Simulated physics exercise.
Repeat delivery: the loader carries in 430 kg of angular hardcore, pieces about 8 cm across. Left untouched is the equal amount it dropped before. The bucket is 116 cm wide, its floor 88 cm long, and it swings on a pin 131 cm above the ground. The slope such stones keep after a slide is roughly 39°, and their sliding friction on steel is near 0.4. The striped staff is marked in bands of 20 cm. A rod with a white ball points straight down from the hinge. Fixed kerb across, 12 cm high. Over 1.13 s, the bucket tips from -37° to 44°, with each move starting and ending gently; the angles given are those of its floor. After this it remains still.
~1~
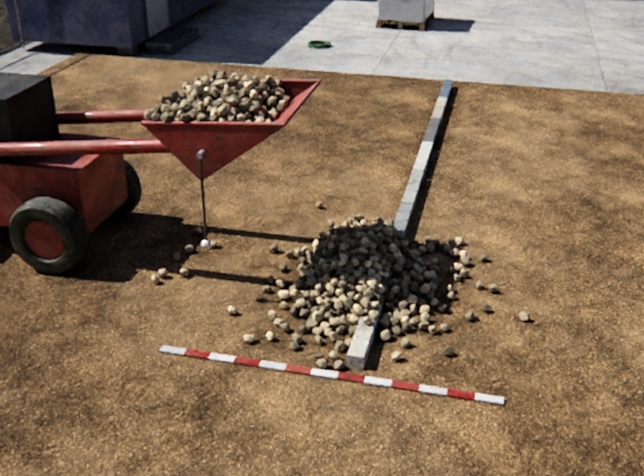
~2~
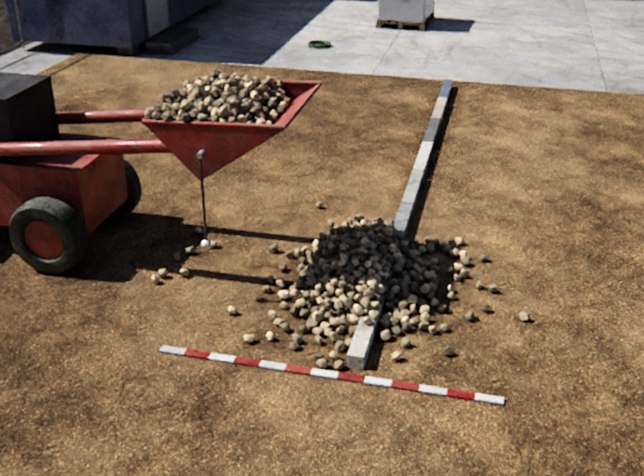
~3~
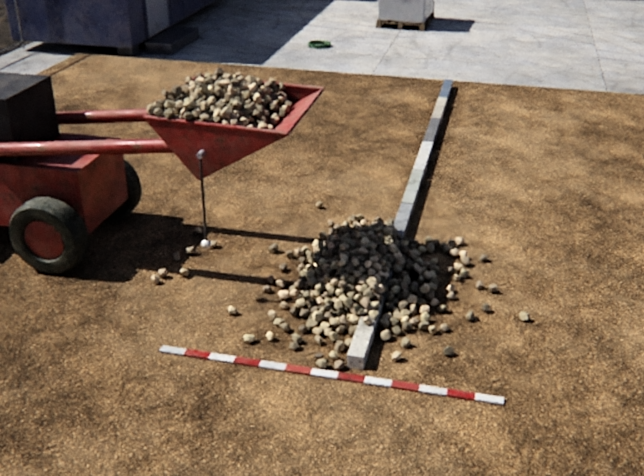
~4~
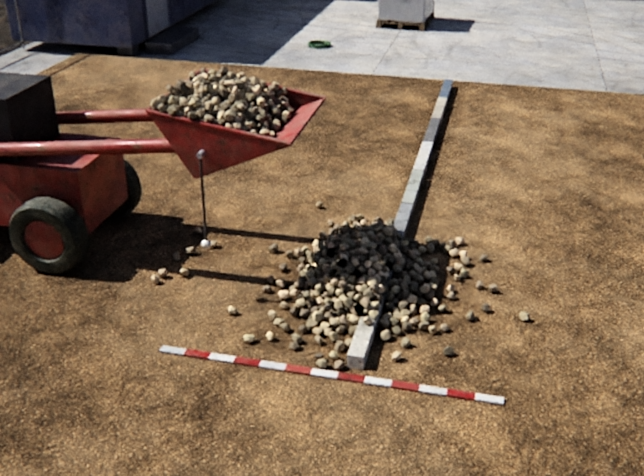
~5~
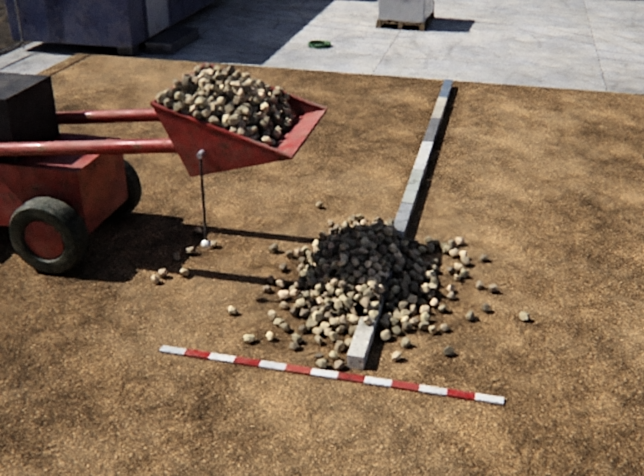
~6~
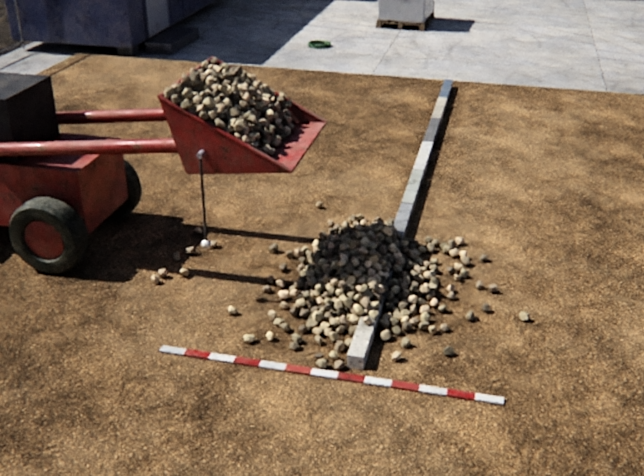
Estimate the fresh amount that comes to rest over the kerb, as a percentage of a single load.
About 0 per cent of a load.
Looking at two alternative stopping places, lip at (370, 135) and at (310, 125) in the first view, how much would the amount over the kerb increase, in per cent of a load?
80 % and 5 %.
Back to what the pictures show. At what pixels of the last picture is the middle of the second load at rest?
Roughly at pixel (309, 255).
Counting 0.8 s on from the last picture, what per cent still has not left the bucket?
That works out to about 55 %.
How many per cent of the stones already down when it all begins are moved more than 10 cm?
About 0 %.
Then, 0.4 s after the last picture the floor is at 32°; in per cent of one load, 99 in the bucket, 83 on this side of the kerb, 19 over the kerb; the foremost stones are at (483, 287).
Then, 0.8 s after the last picture the floor is at 44°; in per cent of one load, 53 in the bucket, 130 on this side of the kerb, 19 over the kerb; the foremost stones are at (483, 287).
Then, 1.1 s after the last picture the floor is at 44°; in per cent of one load, 9 in the bucket, 174 on this side of the kerb, 19 over the kerb; the foremost stones are at (483, 287).
Then, 3.8 s after the last picture the floor is at 44°; in per cent of one load, 0 in the bucket, 182 on this side of the kerb, 19 over the kerb; the foremost stones are at (483, 287). Net gain over the kerb, 0.
